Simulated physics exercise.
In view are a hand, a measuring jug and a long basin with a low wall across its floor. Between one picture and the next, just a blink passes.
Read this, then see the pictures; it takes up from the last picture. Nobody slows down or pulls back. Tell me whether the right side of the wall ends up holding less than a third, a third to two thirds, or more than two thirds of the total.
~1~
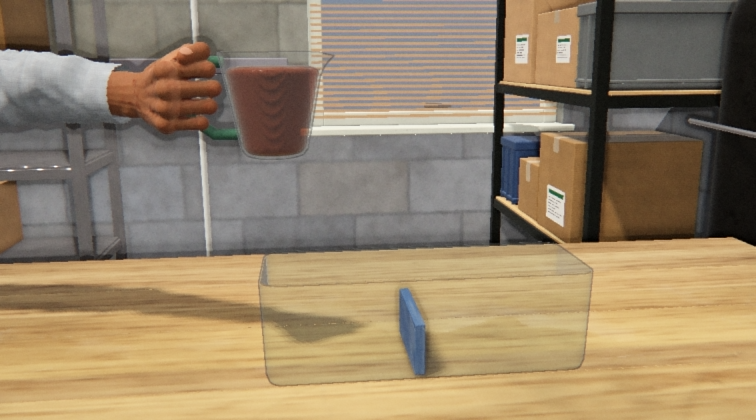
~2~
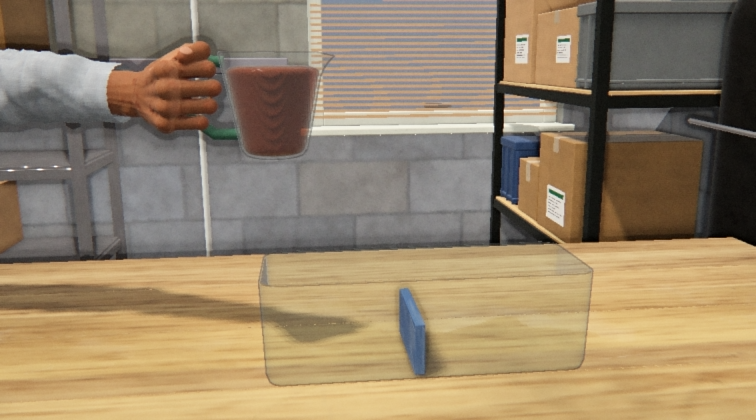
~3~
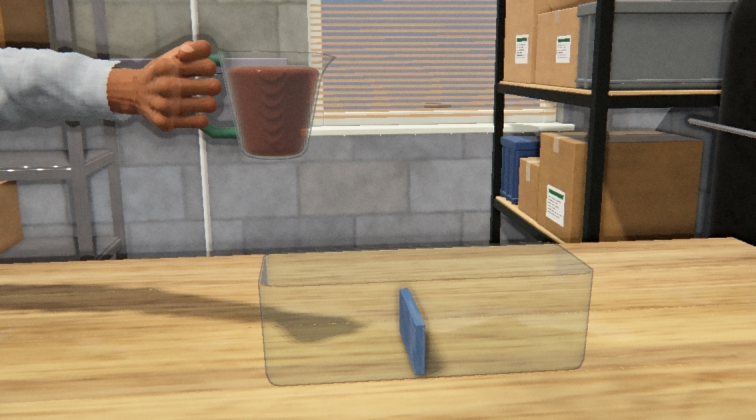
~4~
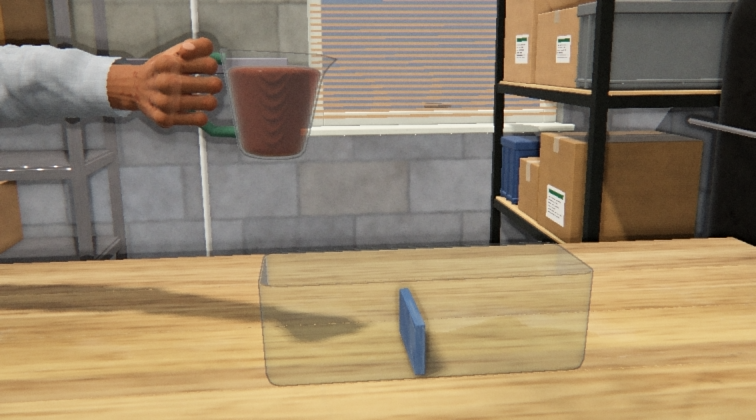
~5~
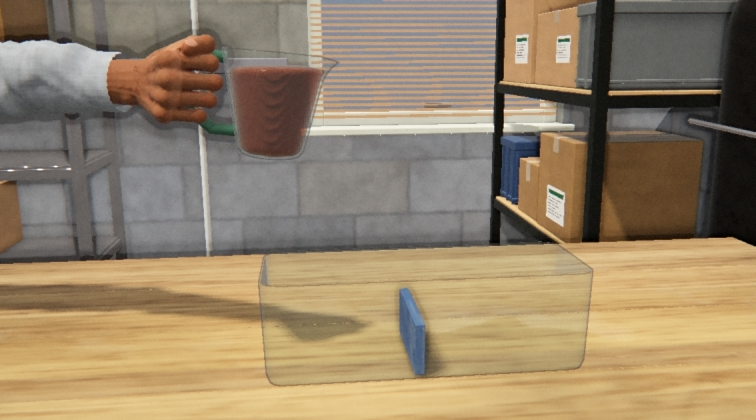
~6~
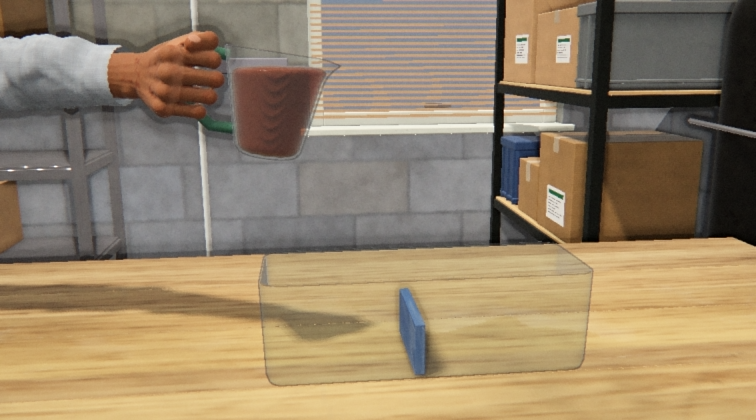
The part right of the wall will probably range from one third to two thirds.
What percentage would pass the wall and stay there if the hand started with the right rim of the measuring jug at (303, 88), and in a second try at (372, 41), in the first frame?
Close to 0 % for the first start and close to 95 % for the second.
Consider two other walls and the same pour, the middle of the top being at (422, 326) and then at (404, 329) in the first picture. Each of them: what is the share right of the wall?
Near 35 % and 70 %.
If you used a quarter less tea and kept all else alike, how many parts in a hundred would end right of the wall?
About 20 percent.
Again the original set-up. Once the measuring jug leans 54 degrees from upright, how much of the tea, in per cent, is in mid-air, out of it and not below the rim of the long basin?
Roughly 15 percent.
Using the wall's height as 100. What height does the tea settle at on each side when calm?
Roughly 20 left of the wall, roughly 20 right of it.
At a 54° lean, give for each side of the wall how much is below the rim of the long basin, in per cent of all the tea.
Left 5 %, right 0 %.
A moment on, the measuring jug is tipped part way and 79 per cent is still to pour, 3 is left of the wall and 1 right of it.
Next, the measuring jug is tipped on its side and 27 per cent is still to pour, 14 is left of the wall and 37 right of it.
Then the measuring jug is tipped on its side and 1 per cent is still to pour, 49 is left of the wall and 45 right of it.
Later the measuring jug is tipped on its side and 0 per cent is still to pour, 53 is left of the wall and 46 right of it.
Finally, 53 per cent lies left of the wall, 46 right of it and 2 outside.
